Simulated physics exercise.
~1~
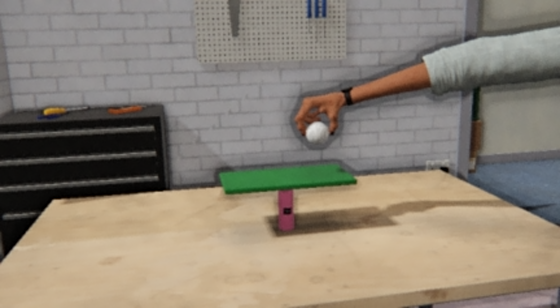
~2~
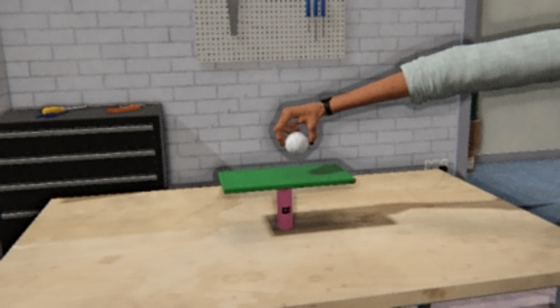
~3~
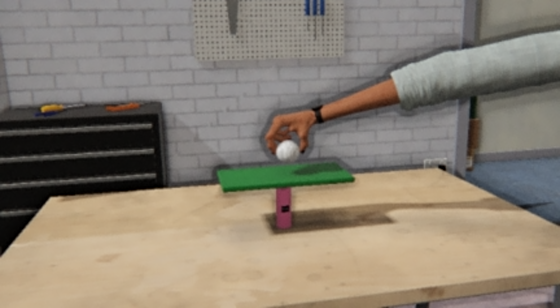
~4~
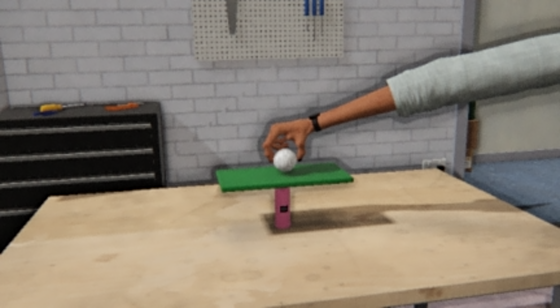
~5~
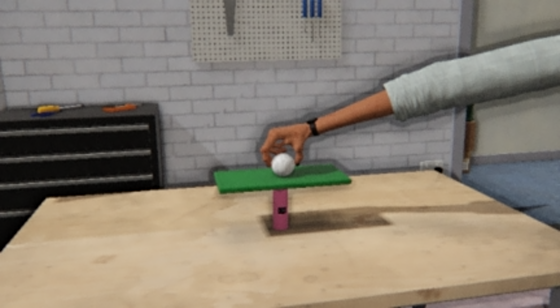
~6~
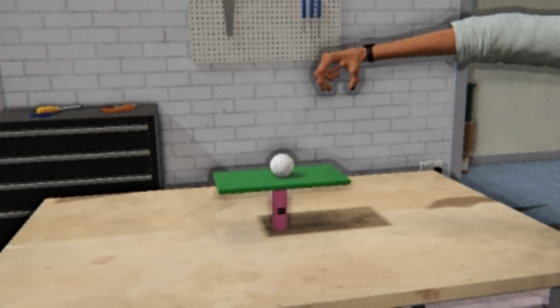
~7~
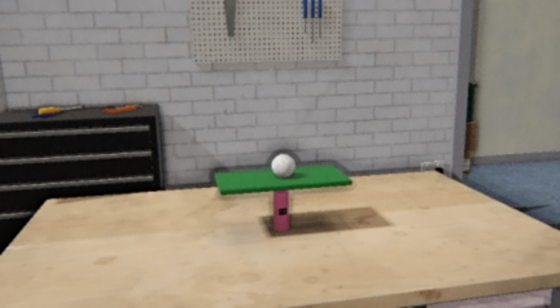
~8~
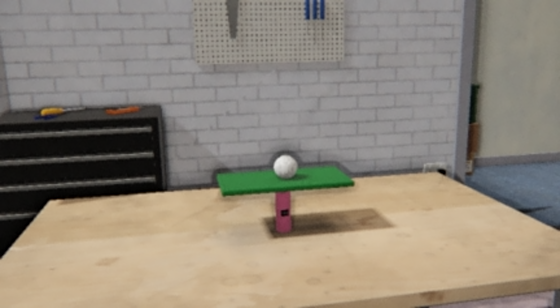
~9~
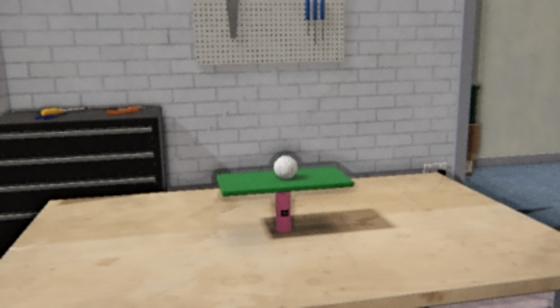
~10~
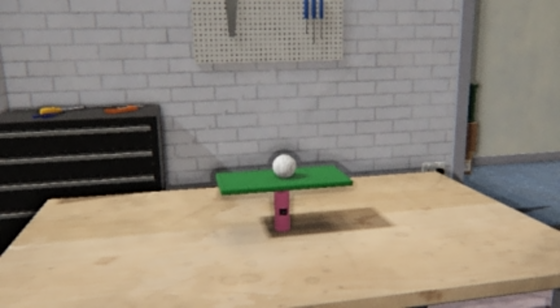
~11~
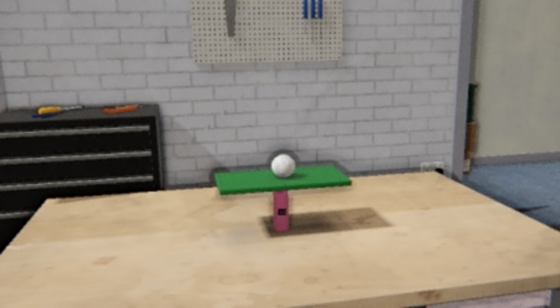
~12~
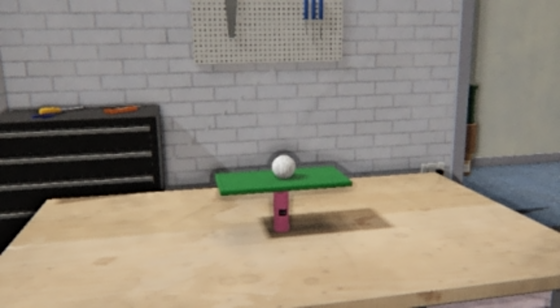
At the start, a green lid lies flat across the top of a small upright pink shaker on a wooden workbench, while a hand reaching in from the right holds a round white onion above it. The hand carries the onion left and downward until it hovers over the middle of the lid. It then lowers the onion onto the green surface and pauses there briefly. The fingers let go, and the arm draws back up and out to the right. Left alone, the onion stays put, and the stack remains balanced on the shaker through the end.
